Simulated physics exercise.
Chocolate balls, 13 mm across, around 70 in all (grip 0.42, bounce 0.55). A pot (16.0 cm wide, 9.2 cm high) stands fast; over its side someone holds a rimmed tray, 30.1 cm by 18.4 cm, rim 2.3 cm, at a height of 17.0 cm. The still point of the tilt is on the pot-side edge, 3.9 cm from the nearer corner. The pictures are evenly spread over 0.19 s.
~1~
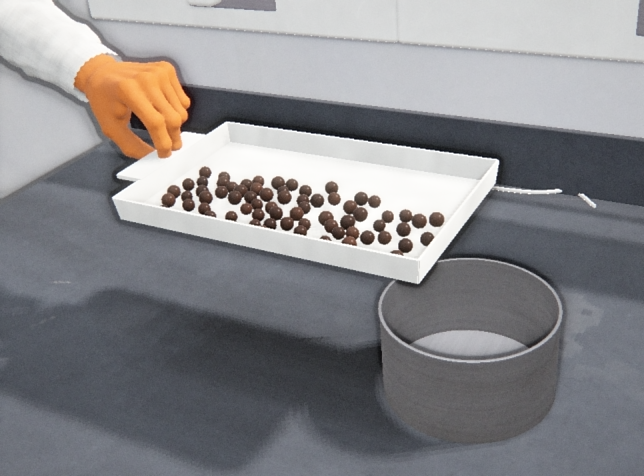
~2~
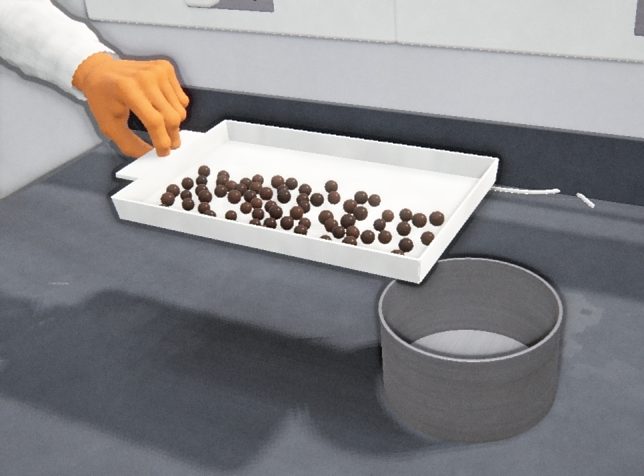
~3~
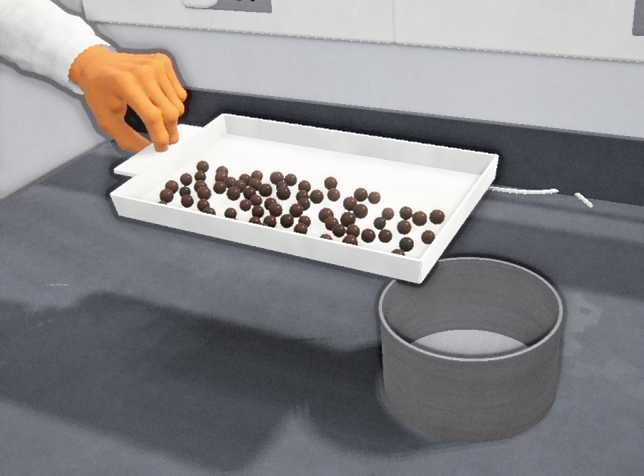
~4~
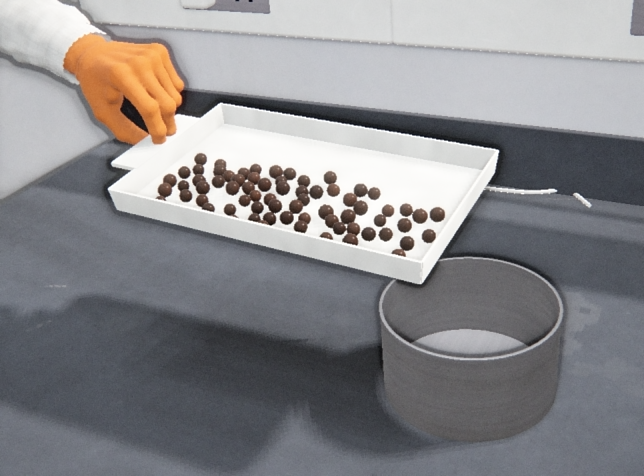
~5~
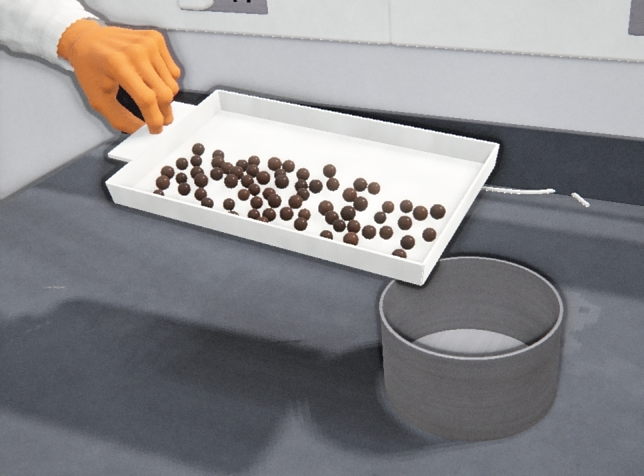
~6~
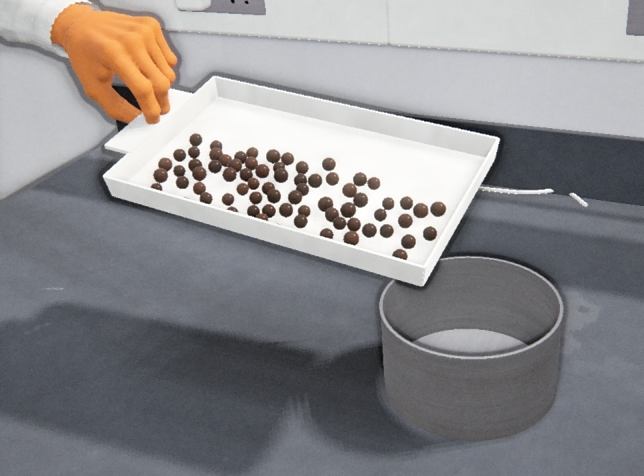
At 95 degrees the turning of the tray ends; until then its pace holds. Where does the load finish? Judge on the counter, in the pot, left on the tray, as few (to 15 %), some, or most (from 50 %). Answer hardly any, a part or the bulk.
Counter the bulk, pot hardly any, tray hardly any.
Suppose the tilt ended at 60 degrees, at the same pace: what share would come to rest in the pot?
In that case some 0 per cent.
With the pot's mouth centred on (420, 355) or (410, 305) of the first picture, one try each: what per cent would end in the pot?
Some 55 and 0 per cent.
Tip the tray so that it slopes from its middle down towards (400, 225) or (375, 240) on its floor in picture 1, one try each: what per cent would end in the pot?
About 50 and 10 per cent.
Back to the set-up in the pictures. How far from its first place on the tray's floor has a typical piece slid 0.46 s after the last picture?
Some 4 cm.
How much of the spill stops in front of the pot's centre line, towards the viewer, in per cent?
Some 100 per cent.
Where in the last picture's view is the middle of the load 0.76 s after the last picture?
At about (320, 211).
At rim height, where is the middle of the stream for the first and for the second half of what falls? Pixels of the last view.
At about (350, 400), then at (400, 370).
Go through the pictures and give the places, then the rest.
Tray tilt 0 degrees, front corners at (117, 197) and (417, 258); middle of the pieces at (276, 214); pot at (469, 305), in the first frame.
Tray tilt 1 degrees, front corners at (116, 196) and (418, 258); middle of the pieces at (276, 213), in the second frame.
Tray tilt 2 degrees, front corners at (115, 193) and (419, 258); middle of the pieces at (276, 210), in the third frame.
Tray tilt 5 degrees, front corners at (113, 188) and (420, 260), lowest corner right front; middle of the pieces at (275, 206), in the fourth frame.
Tray tilt 8 degrees, front corners at (110, 182) and (422, 262), lowest corner right front; middle of the pieces at (275, 201), in the fifth frame.
Tray tilt 11 degrees, front corners at (108, 175) and (423, 264), lowest corner right front; middle of the pieces at (274, 196); pot at (470, 303), in the sixth frame.
Then, 0.46 s after the last picture, tilt 52 degrees; the tray holds 100 %, the pot 0 %.
Then, 0.76 s after the last picture, tilt 78 degrees; the tray holds 100 %, the pot 0 %.
Then, 1.17 s after the last picture, tilt 95 degrees; the tray holds 30 %, the pot 0 %.
In the end, counter 95 %, pot 0 %, tray 5 %.
